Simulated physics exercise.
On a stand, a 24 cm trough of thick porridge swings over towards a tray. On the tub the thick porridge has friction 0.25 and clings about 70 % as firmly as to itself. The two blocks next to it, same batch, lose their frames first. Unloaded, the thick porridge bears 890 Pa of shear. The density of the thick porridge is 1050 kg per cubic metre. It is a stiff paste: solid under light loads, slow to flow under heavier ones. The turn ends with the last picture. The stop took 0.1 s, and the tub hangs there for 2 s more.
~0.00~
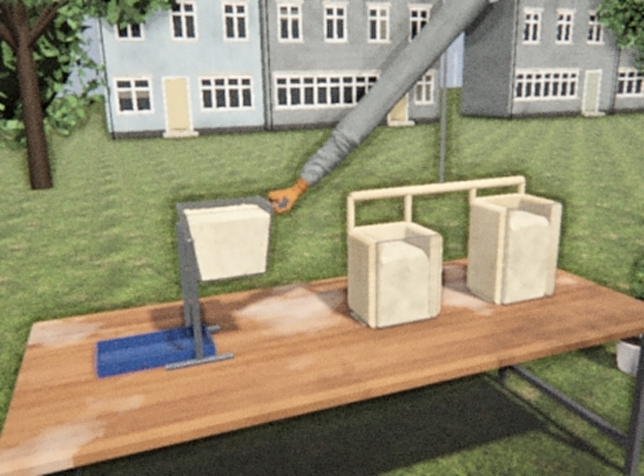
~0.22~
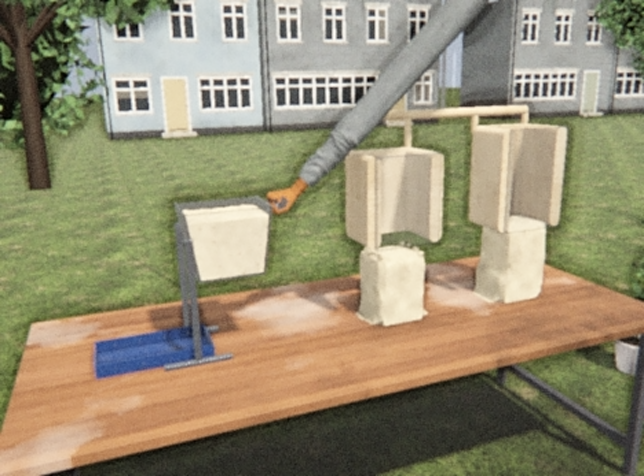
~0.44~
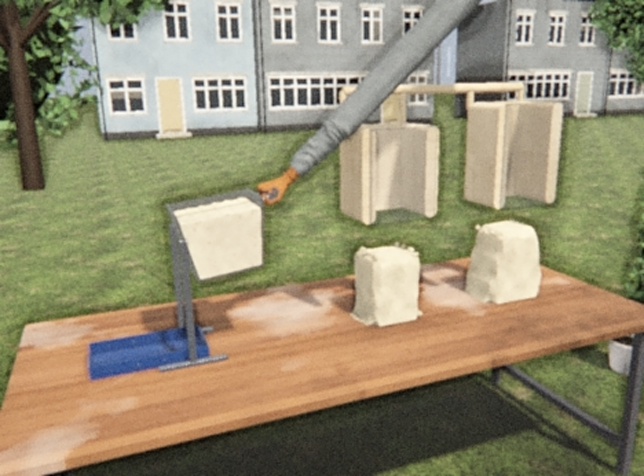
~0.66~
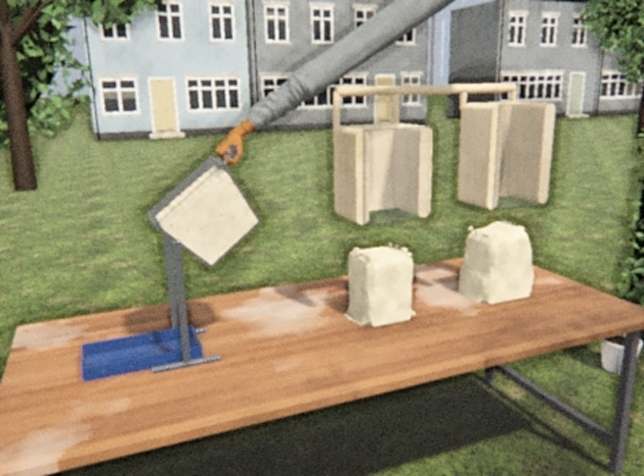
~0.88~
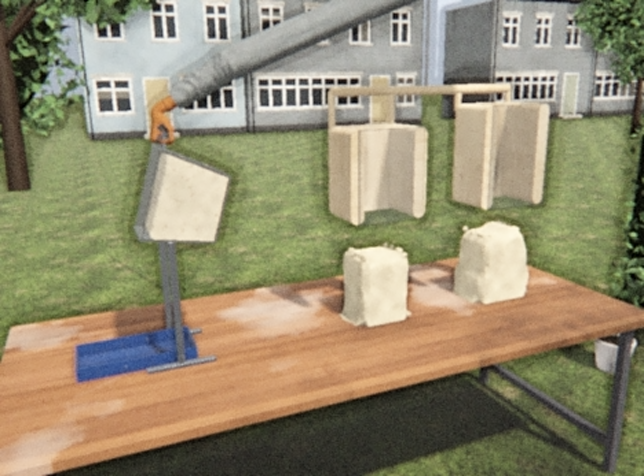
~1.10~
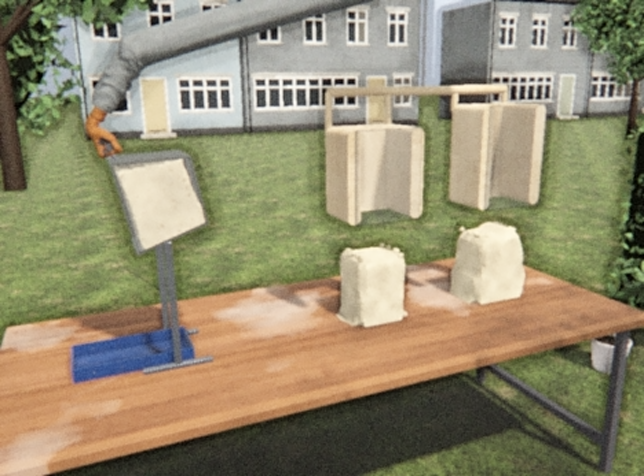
On a wooden table outside some houses, a frame lifted off two pale blocks, the right one sagging slightly, and then a gray arm swung a trough of thick porridge over leftward.
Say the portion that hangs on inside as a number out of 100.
Close to 0 per cent.
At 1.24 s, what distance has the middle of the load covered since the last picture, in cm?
Roughly 5 cm.
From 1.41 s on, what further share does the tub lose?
Near 55 %.
After 1.24 s, the tub is at 100 degrees and holds 88 %.
After 1.41 s, the tub is at 100 degrees and holds 54 %.
After 1.58 s, the tub is at 100 degrees and holds 17 %.
After 1.75 s, the tub is at 100 degrees and holds 0 %.
After 3.10 s, at the end, the tub is at 100 degrees and holds 0 %.
